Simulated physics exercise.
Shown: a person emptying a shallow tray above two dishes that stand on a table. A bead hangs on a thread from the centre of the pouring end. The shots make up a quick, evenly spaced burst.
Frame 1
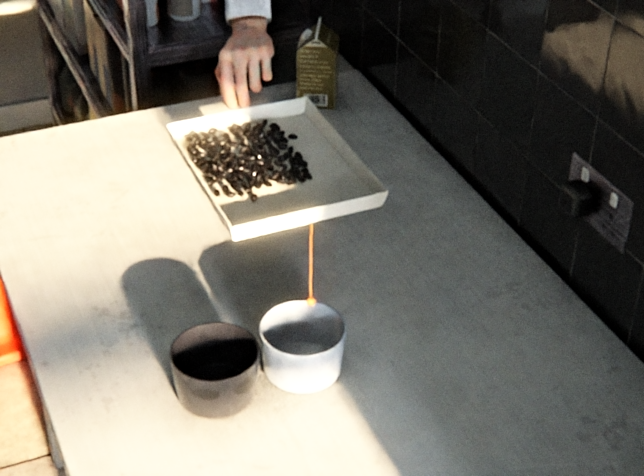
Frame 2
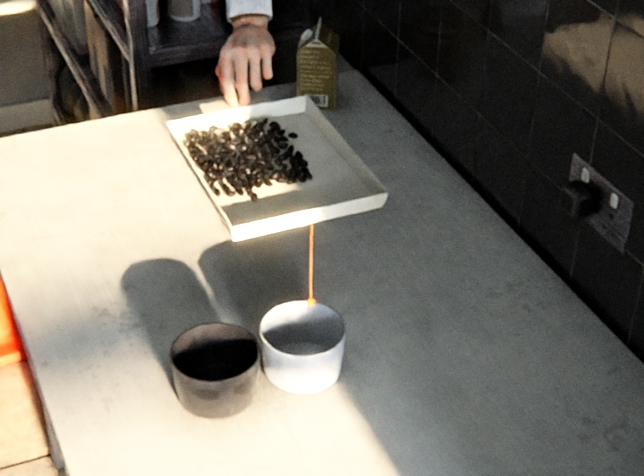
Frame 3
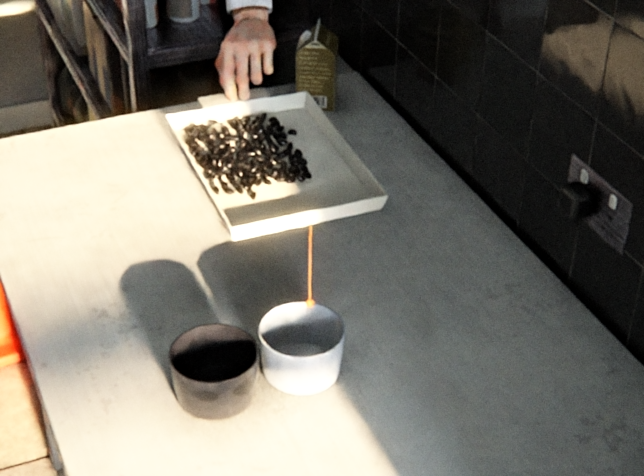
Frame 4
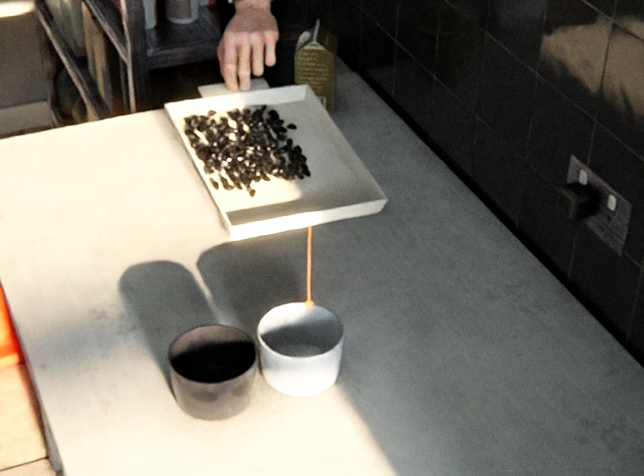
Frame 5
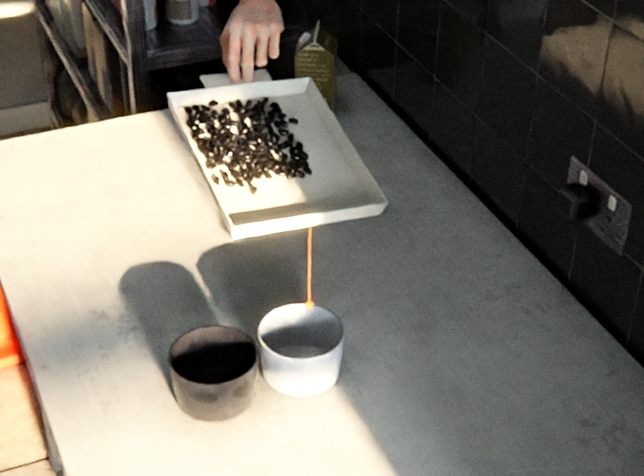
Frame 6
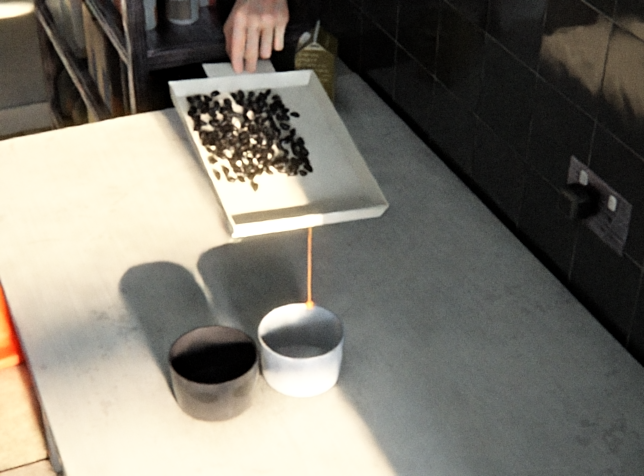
At first, a hand holds a shallow white tray of black beans above a dark dish and a pale dish on a table, a bead hanging from its front edge. Then the hand raises the back of the tray, and the front edge gradually tilts slightly lower at the right corner.
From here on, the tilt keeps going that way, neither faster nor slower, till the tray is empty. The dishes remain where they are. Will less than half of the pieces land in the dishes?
Yes: Basically it's a mostly lost load, that one.
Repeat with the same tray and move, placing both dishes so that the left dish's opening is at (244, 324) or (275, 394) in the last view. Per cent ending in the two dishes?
You'd get near 20 per cent and afterwards near 0 per cent.
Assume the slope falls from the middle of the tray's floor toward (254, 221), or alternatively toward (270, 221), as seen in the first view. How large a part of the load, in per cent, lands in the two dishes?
First case around 70 per cent, second case 90 per cent.
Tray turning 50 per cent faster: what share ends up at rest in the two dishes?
Estimated share: Some 0%.
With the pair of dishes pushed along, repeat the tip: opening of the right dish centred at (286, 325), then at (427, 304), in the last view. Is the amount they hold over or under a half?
Try 1: A lesser share; try 2: The greater share.
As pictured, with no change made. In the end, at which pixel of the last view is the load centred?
I'd put the middle somewhere around (394, 355).
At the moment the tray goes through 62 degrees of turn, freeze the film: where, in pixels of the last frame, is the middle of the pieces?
Roughly at (353, 209).
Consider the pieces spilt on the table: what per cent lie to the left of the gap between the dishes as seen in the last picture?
Left share: Some 0 per cent.
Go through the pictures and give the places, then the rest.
Corners of the pouring end at (234, 224) and (383, 190), level; middle of the load at (251, 158), black beans; left dish at (230, 396); right dish at (319, 370); bead on its thread at (311, 302), in the first frame.
Corners of the pouring end at (234, 225) and (383, 191), level; middle of the load at (251, 157), in the second frame.
Corners of the pouring end at (234, 225) and (383, 194), tipped barely, lowest at the right corner; middle of the load at (250, 154), in the third frame.
Corners of the pouring end at (234, 224) and (383, 197), tipped a little, lowest at the right corner; middle of the load at (250, 148), in the fourth frame.
Corners of the pouring end at (236, 224) and (383, 200), tipped a little, lowest at the right corner; middle of the load at (251, 142), in the fifth frame.
Corners of the pouring end at (237, 223) and (384, 203), tipped clearly, lowest at the right corner; middle of the load at (253, 136); left dish at (229, 399); right dish at (318, 374), in the sixth frame.
Soon after the last picture, tray tipped steeply; most on the tray; a stray few outside both; a small part in the air.
A little later, tray tipped past a quarter turn; about half on the tray; about a third outside both; about a quarter in the air.
Later still, tray tipped past a quarter turn; a stray few in the right dish; nearly all outside both.
At rest, tray tipped past a quarter turn; none in the left dish; a stray few in the right dish; nearly all outside both.
